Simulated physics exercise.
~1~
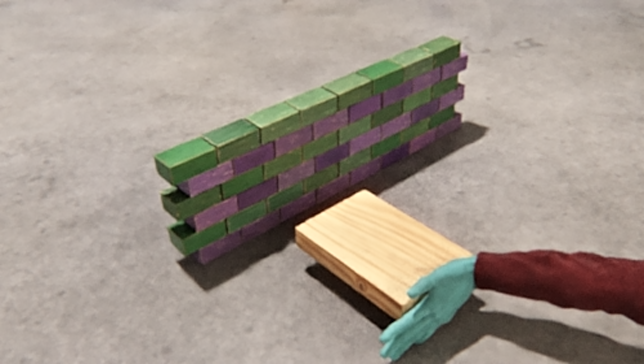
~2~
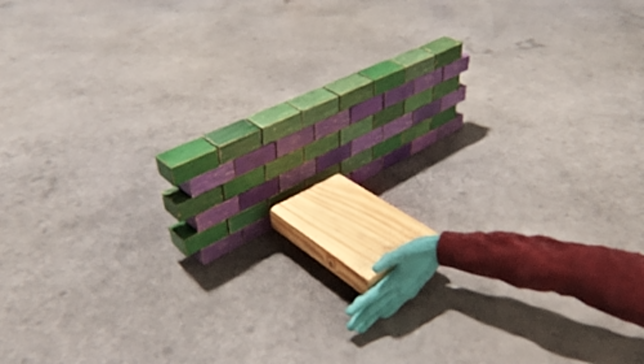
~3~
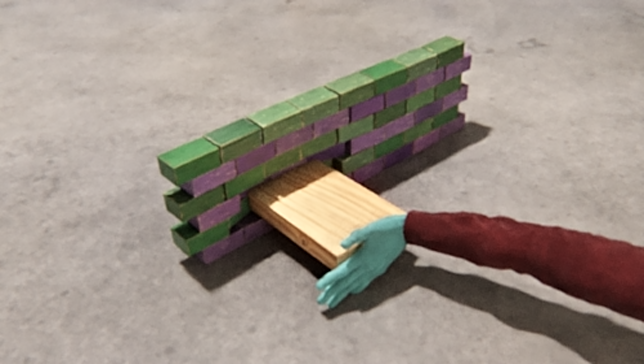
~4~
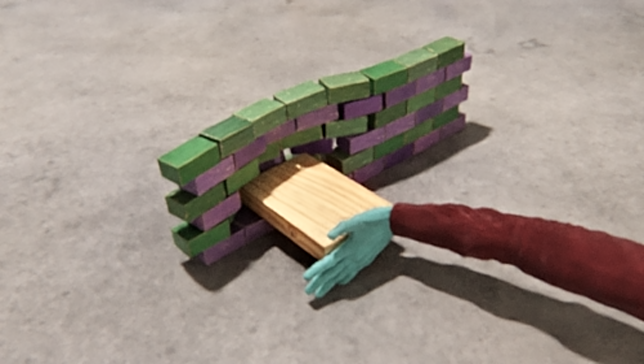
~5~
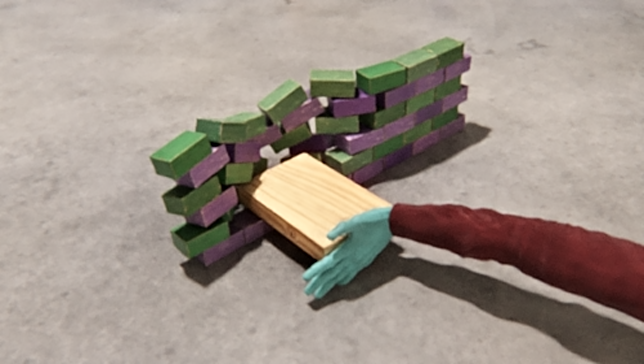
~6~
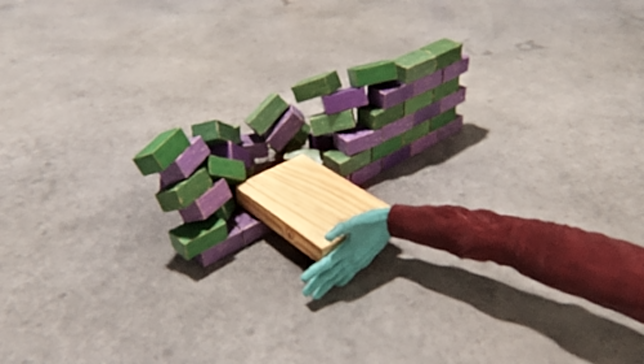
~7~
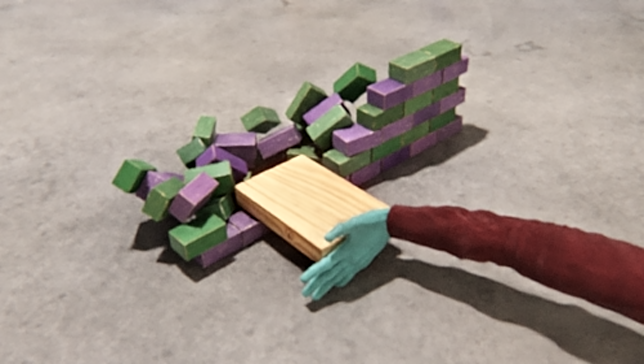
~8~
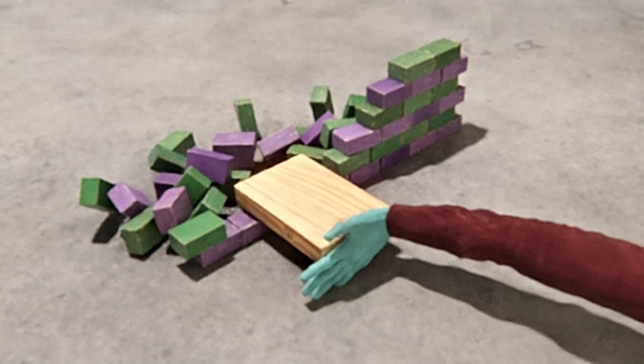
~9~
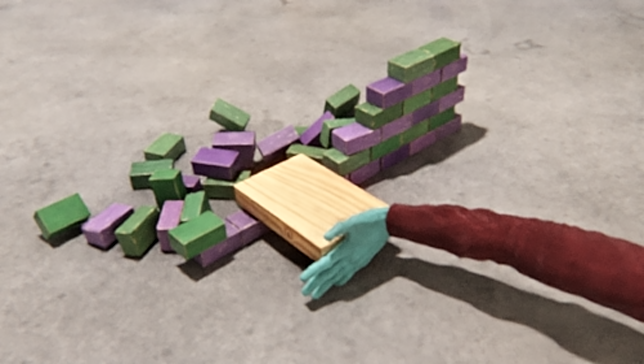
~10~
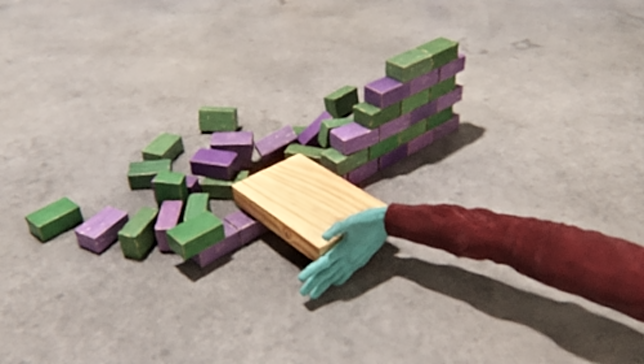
A teal-gloved hand in a dark red sleeve reaches in from the right, holding a pale wooden slab level above a grey concrete floor, seen from above at an angle. Before it stands a long staggered wall of green and purple blocks. The hand slides the slab left and up into the wall's middle, pushing blocks backward until the top row bows and breaks apart. The slab stops while the left and middle sections tumble. Green and purple blocks lie scattered on the left, a stepped section still stands at the right, and the hand stays on the slab.
